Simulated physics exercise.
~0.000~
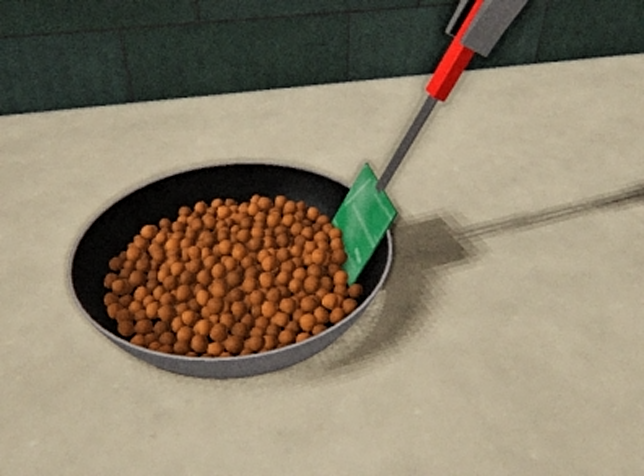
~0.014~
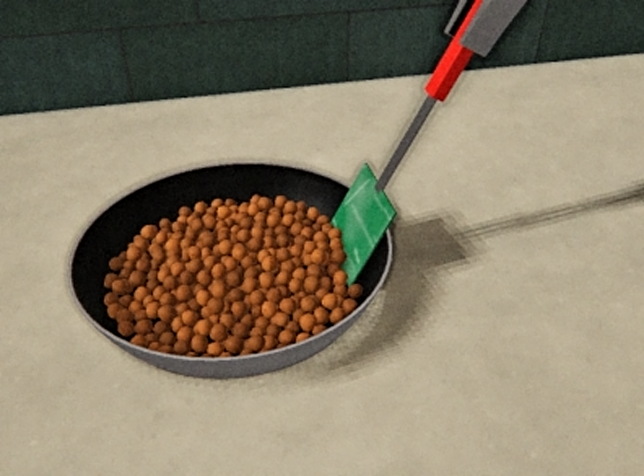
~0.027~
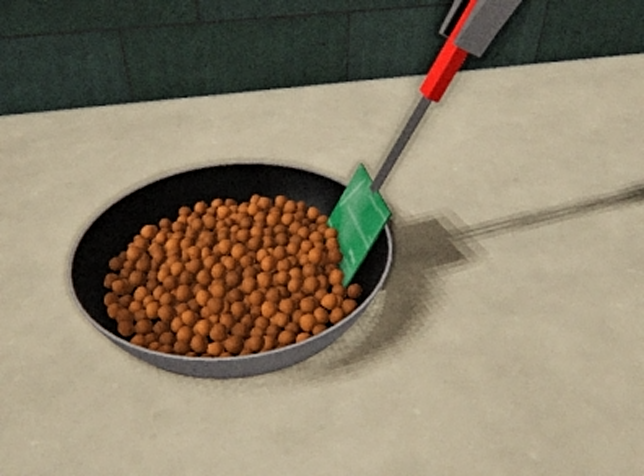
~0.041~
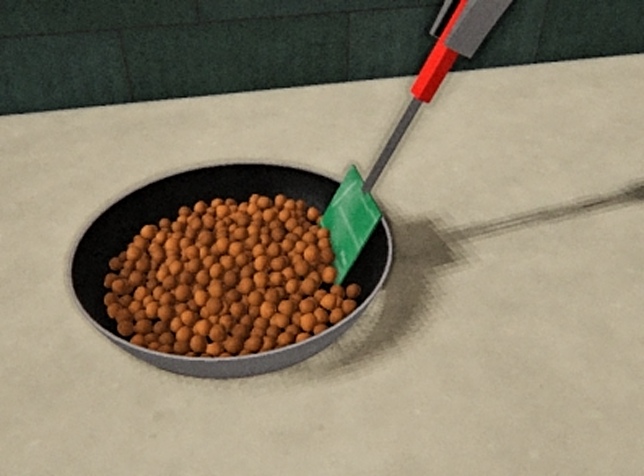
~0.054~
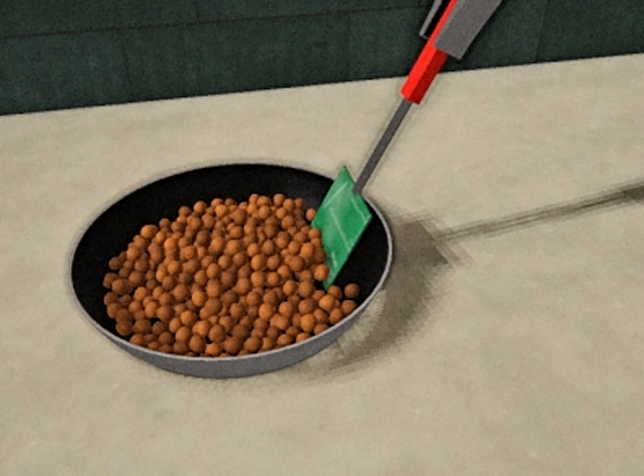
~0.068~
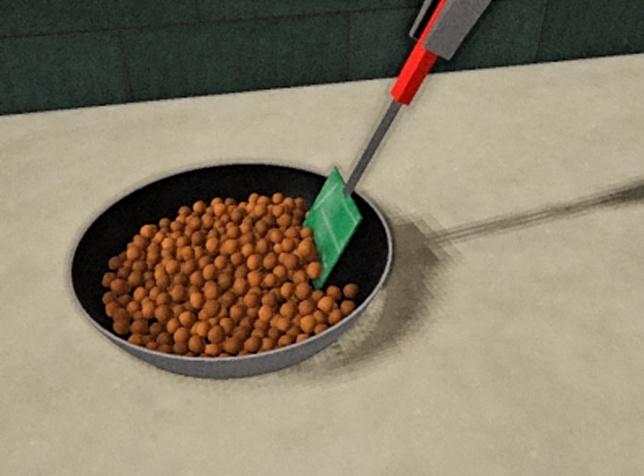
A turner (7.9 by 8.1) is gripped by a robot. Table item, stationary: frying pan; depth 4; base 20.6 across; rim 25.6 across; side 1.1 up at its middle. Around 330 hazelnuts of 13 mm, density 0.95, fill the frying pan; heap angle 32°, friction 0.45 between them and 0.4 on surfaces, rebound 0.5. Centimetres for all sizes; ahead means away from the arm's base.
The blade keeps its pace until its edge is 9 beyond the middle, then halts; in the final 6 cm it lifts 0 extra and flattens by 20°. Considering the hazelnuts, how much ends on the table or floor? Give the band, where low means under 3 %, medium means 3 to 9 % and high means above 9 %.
Band: Medium.
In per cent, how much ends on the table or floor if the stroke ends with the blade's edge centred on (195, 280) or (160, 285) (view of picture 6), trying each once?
Around 0 per cent for the first try and 0 per cent for the second.
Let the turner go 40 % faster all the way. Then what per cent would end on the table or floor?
About 5 in a hundred.
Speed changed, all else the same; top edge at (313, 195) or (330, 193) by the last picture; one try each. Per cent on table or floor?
Near 15 per cent in the first try and near 10 per cent in the second.
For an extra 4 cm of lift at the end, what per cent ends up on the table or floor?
Close to 10 in a hundred.
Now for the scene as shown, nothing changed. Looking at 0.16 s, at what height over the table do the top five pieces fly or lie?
They are near 5 cm up.
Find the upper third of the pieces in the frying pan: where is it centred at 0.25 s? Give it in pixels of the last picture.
It is centred close to (155, 256).
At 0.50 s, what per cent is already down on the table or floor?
It works out to about 4 in a hundred.
After 0.16 s, sloping 63°, highest piece 5 above the table; 332 in the frying pan.
After 0.25 s, sloping 56°, highest piece 5 above the table; 332 in the frying pan.
After 0.50 s, sloping 43°, highest piece 6 above the table; 317 in the frying pan, 13 on the table or floor, 2 on the blade or in flight.
After 1.55 s, sloping 43°, highest piece 6 above the table; 317 in the frying pan, 15 on the table or floor.
At rest, 317 in the frying pan, 15 on the table or floor. That is 5 % on the table or floor.
